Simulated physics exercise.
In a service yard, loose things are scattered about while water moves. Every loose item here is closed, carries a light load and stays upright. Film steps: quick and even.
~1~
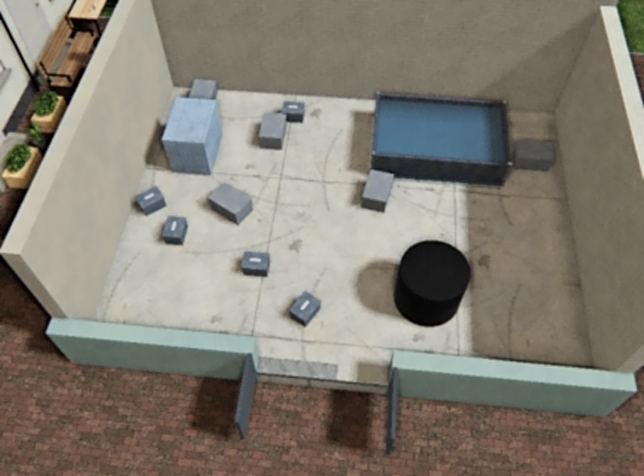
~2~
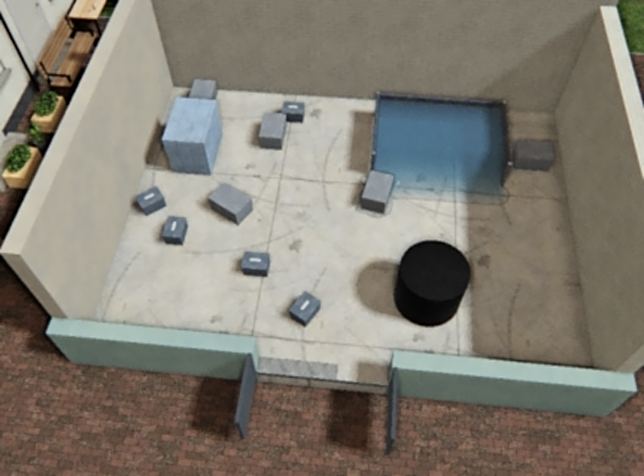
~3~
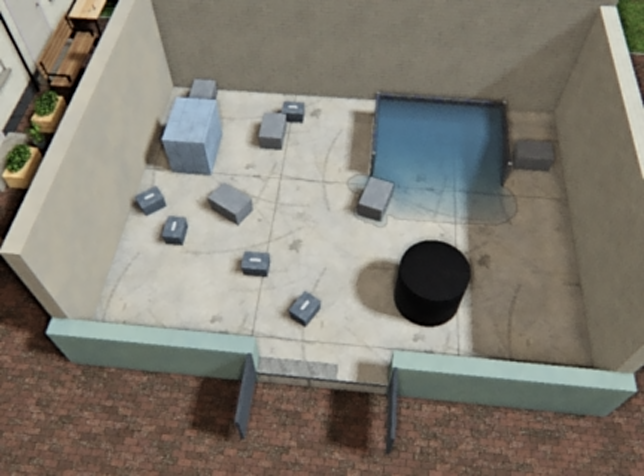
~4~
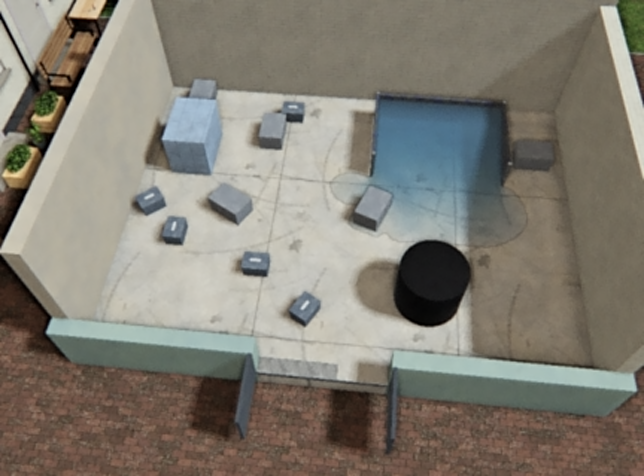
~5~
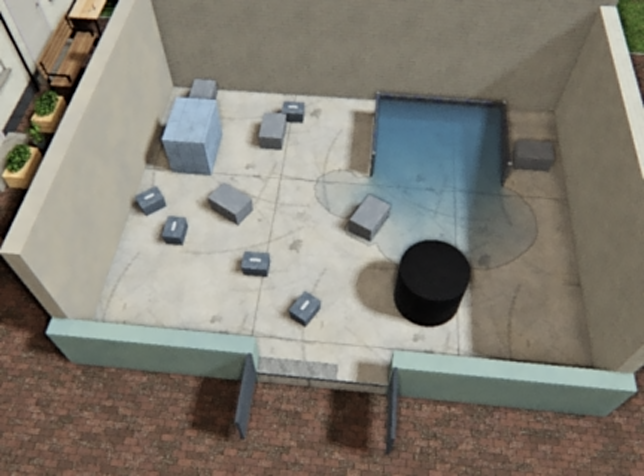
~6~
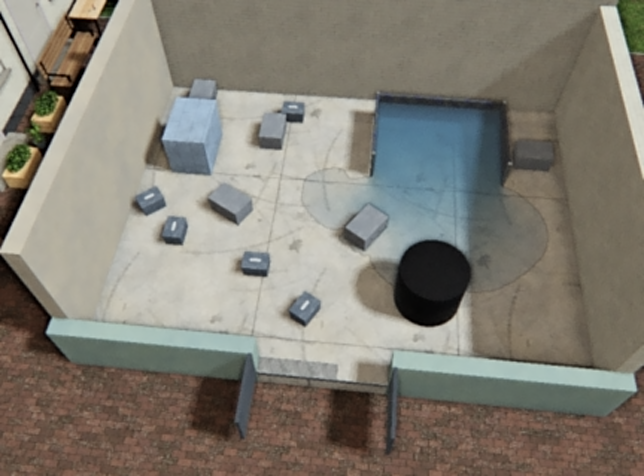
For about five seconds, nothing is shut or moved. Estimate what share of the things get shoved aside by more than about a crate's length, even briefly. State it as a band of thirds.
Lower than a third.
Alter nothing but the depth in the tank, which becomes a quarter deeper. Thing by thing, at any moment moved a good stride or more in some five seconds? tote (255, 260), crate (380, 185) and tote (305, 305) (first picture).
In sequence: Went the distance, went the distance and went the distance.
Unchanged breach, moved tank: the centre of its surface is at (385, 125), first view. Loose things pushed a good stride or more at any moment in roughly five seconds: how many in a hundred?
Something like 30 in a hundred.
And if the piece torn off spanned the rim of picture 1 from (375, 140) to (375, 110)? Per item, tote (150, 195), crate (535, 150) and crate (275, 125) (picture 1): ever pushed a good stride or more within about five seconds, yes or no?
In the order asked: Goes the distance, then never gets that far, then goes the distance.
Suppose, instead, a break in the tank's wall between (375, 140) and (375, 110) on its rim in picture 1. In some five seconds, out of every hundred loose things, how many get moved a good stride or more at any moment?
About 60 %.
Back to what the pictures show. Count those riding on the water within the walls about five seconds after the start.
That makes 2.
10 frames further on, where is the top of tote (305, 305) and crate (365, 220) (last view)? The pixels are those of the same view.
Look around pixels (270, 321) and (301, 303).
A moment on, 1 of 10 are well off their spots; 0 afloat.
Next, 2 of 10 are well off their spots; 0 afloat.
Later, 3 of 10 are well off their spots; 2 afloat.
In the end, 3 of 10 are well off their spots, and 3 have been at some point; 2 afloat.
